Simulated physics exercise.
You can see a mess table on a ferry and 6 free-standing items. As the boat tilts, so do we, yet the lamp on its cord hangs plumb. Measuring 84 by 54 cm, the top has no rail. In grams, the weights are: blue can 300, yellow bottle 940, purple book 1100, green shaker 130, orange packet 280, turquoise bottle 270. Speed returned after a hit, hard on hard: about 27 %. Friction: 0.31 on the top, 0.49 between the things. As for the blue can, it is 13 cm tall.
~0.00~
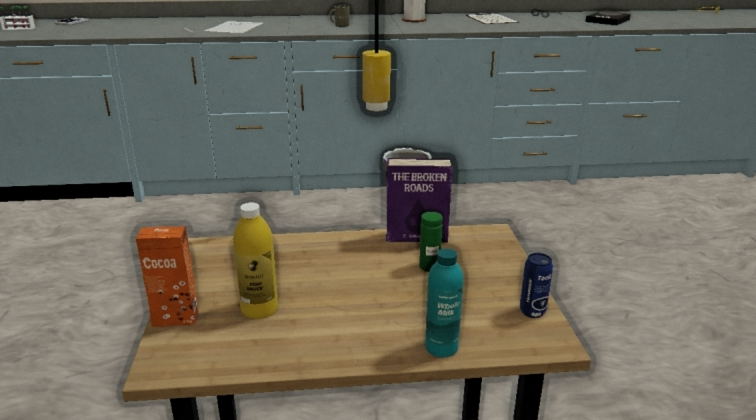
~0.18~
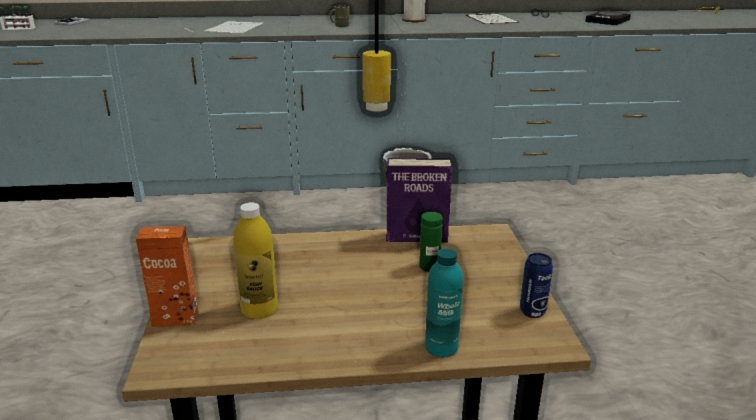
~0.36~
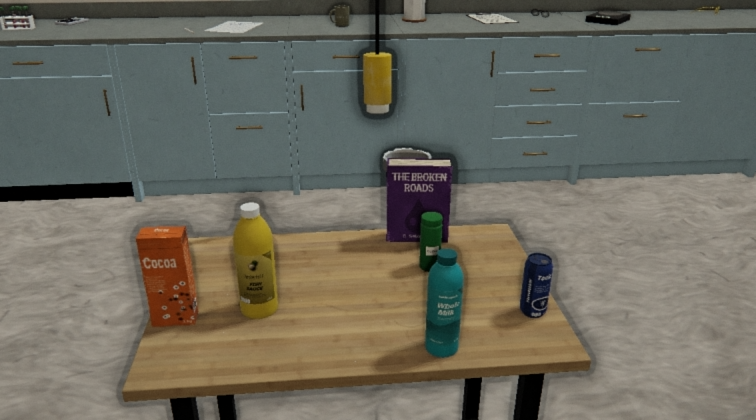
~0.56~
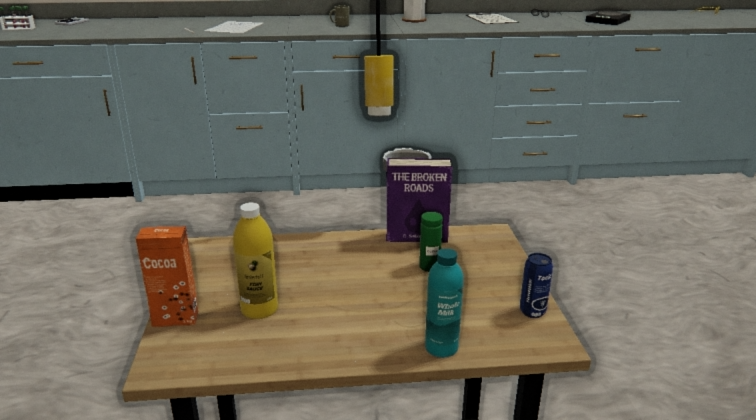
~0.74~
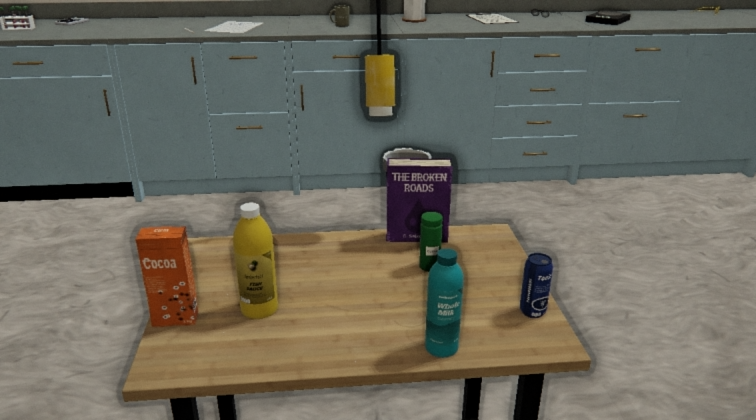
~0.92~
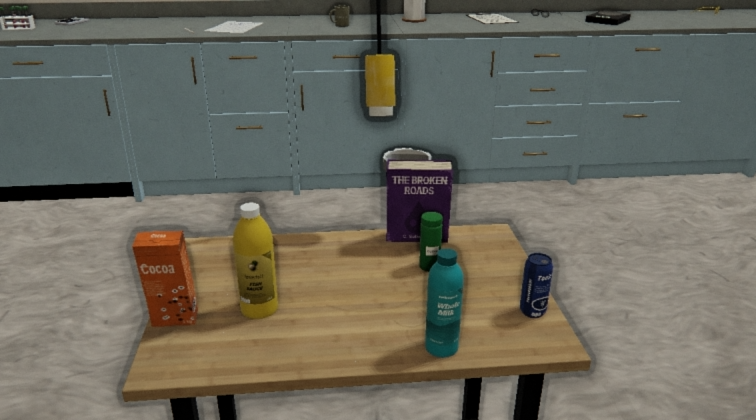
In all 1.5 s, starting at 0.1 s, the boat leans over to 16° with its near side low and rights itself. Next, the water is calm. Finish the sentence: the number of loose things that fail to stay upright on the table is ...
... three or more.
By 1.12 s, floor tilted 11°, near side down; orange packet rocked 49° off its seat; purple book rocked 36° off its seat.
By 1.22 s, floor tilted 8°, near side down; orange packet on its side; purple book rocked 58° off its seat; green shaker rocked 56° off its seat.
By 1.32 s, floor tilted 5°, near side down; purple book on its side; orange packet on its side; green shaker on its side.
By 1.42 s, floor tilted 2°, near side down; purple book on its side; orange packet on its side; green shaker on its side.
When it is over (2.1 s), lying over on the table, purple book, green shaker and orange packet; the other 3 within 5 cm of the start. End places, in pixels of the last picture, blue can near (536, 286), yellow bottle near (255, 260).
